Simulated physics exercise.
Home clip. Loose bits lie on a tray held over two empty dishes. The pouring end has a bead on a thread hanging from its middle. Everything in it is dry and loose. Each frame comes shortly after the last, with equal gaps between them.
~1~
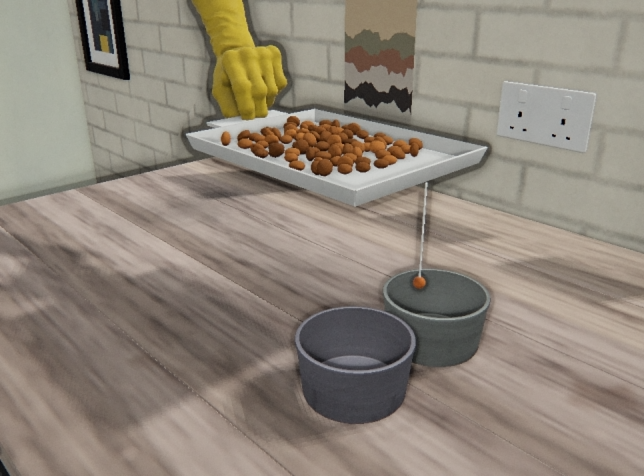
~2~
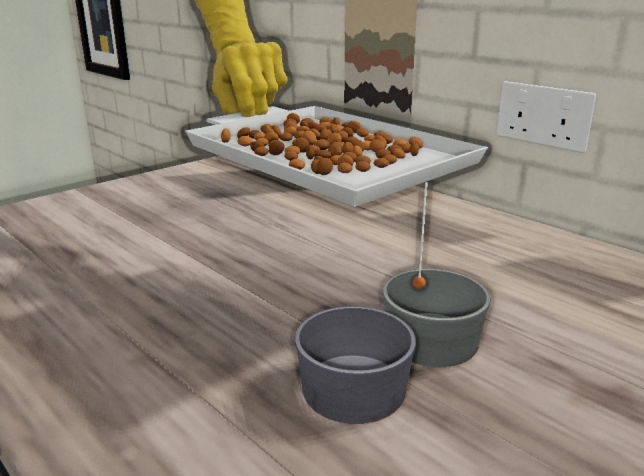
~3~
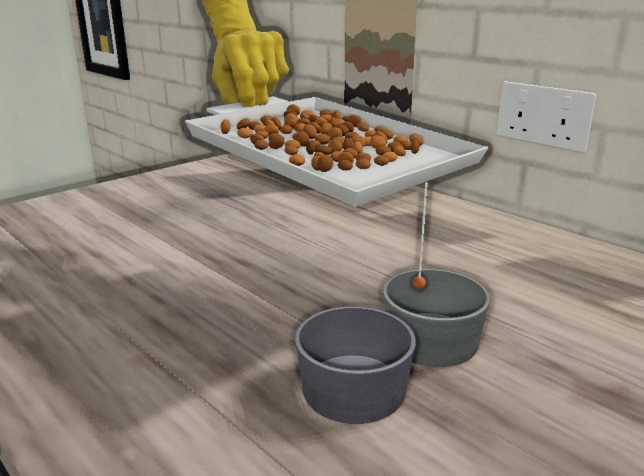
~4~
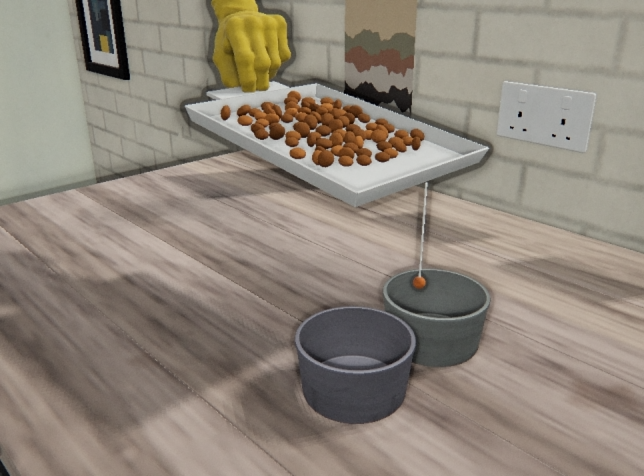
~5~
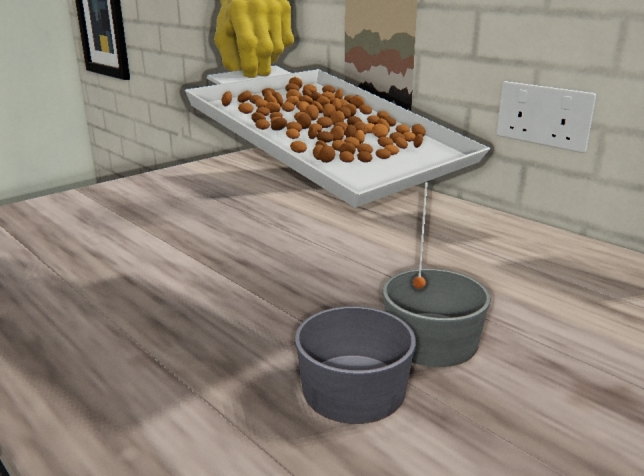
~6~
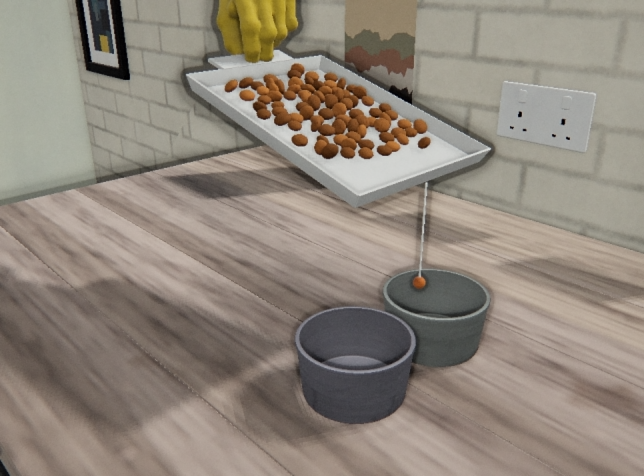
On a wooden kitchen worktop, a yellow-gloved hand gradually raising one end of a tray of brown kibble above two empty dishes.
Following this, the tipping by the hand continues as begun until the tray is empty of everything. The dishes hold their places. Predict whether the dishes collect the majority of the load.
More of the load is lost than caught.
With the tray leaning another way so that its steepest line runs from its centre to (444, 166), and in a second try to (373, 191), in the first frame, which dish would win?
For the first place it's the right-side dish, for the second the left-side dish.
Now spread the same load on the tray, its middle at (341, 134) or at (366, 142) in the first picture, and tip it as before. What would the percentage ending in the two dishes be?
Estimate: 40 % first, 30 % second.
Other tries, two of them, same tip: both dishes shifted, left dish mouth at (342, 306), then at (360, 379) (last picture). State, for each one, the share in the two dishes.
About 0 and 70 per cent respectively.
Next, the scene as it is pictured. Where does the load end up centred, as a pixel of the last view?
About pixel (478, 378).
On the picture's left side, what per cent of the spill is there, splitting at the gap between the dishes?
That would be roughly 0 per cent.
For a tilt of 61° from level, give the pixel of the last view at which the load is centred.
(423, 160).
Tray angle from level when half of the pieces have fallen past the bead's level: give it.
Roughly 90 degrees.
Soon, tray tipped steeply; most on the tray; a stray few outside both; a small part in the air.
A while on, tray tipped past a quarter turn; a small part on the tray; a small part in the left dish; a small part in the right dish; about half outside both; about a quarter in the air.
Towards the end, tray tipped past a quarter turn; a small part in the left dish; about a quarter in the right dish; about two thirds outside both.
Finally, tray tipped past a quarter turn; a small part in the left dish; about a quarter in the right dish; about two thirds outside both.
